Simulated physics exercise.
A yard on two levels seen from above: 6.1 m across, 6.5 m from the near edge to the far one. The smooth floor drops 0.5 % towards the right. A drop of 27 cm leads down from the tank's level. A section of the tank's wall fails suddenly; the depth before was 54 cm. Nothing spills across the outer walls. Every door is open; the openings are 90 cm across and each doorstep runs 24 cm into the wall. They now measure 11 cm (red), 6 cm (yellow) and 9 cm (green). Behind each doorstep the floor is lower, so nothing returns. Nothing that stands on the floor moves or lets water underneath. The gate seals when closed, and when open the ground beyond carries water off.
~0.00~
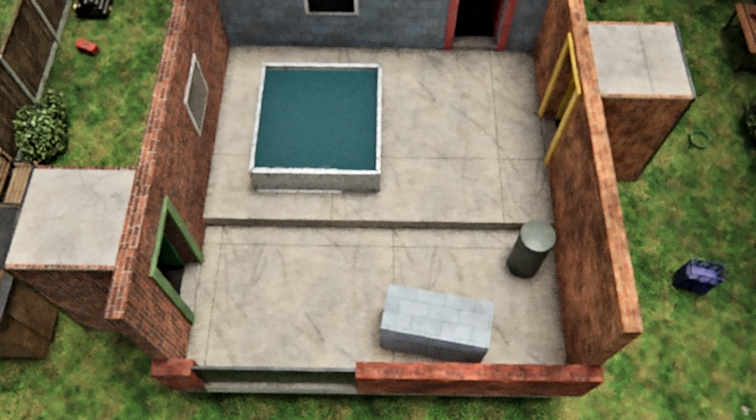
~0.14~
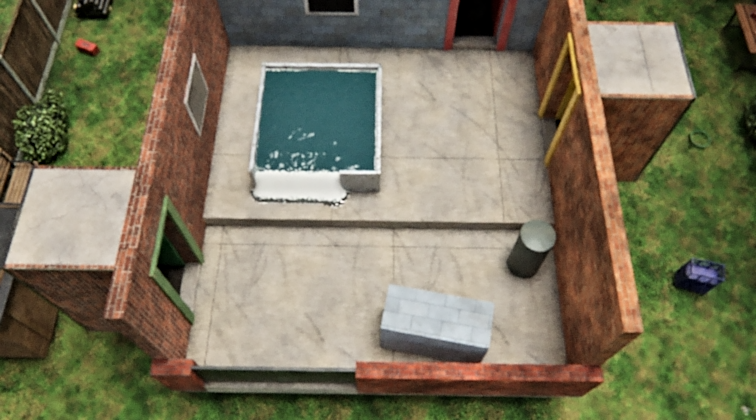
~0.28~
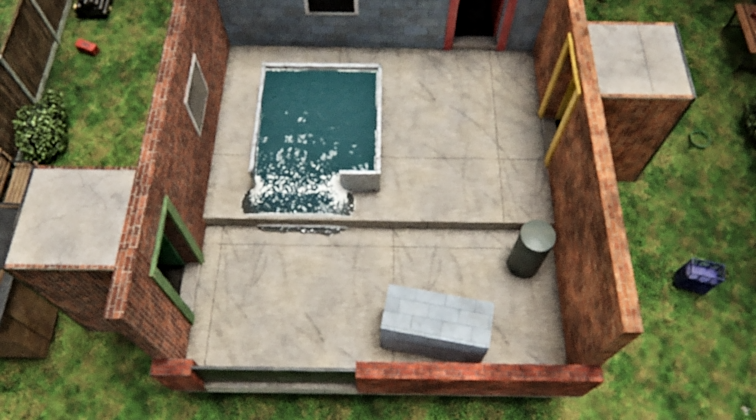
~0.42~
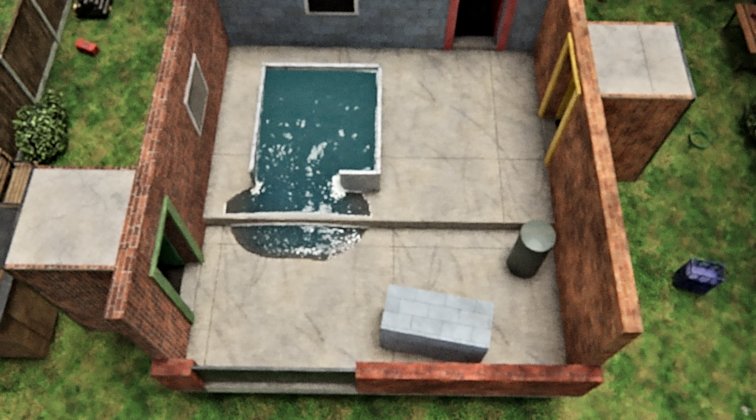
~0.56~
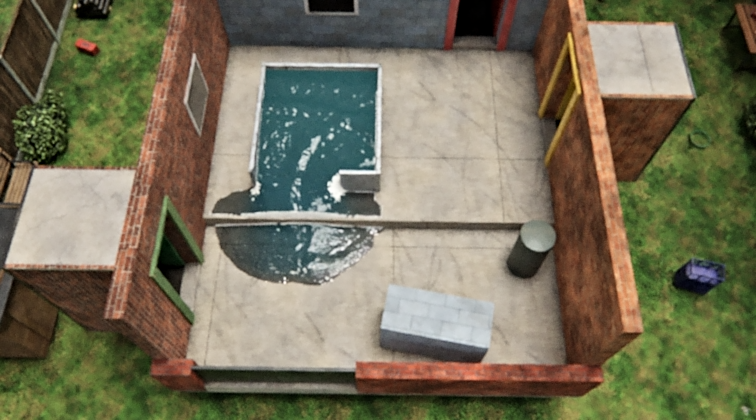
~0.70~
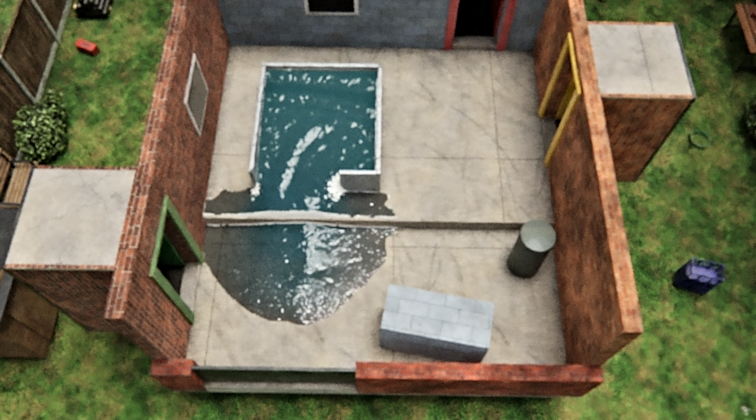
Water bursts through the tank's front wall, drops over the step and spreads across the lower floor.
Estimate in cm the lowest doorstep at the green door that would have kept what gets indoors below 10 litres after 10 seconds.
About 19 cm.
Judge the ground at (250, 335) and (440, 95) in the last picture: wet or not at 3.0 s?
In that order: Wet, still dry.
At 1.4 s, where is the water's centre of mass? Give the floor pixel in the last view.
At about (310, 174).
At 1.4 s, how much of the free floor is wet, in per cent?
Near 30 per cent is wet.
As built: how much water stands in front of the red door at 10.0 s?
Roughly 0.0 cm deep.
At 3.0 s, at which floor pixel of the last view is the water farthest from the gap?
At about (560, 377).
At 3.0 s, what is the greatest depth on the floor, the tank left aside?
About 32 cm.
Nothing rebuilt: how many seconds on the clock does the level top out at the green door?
Around 3.6 s.
After 1.4 s water covers 30 % of the floor, deepest (29 cm) near (276, 373); 9 cm at the green door, 0 litres in over its 9 cm doorstep.
After 3.0 s water covers 35 % of the floor, deepest (32 cm) near (323, 340); 18 cm at the green door, 22 litres in over its 9 cm doorstep.
After 10.0 s water covers 45 % of the floor, deepest (20 cm) near (560, 377); 12 cm at the green door, 173 litres in over its 9 cm doorstep.
At the green door as built, the water arrived by 1.0 s and peaked near 21 cm at 3.6 s.
Run again over the same 10 s with other heights there, 18 litres in over 17 cm, 3 litres over 23 cm. The limit of 10 litres is kept from about 19 cm up.
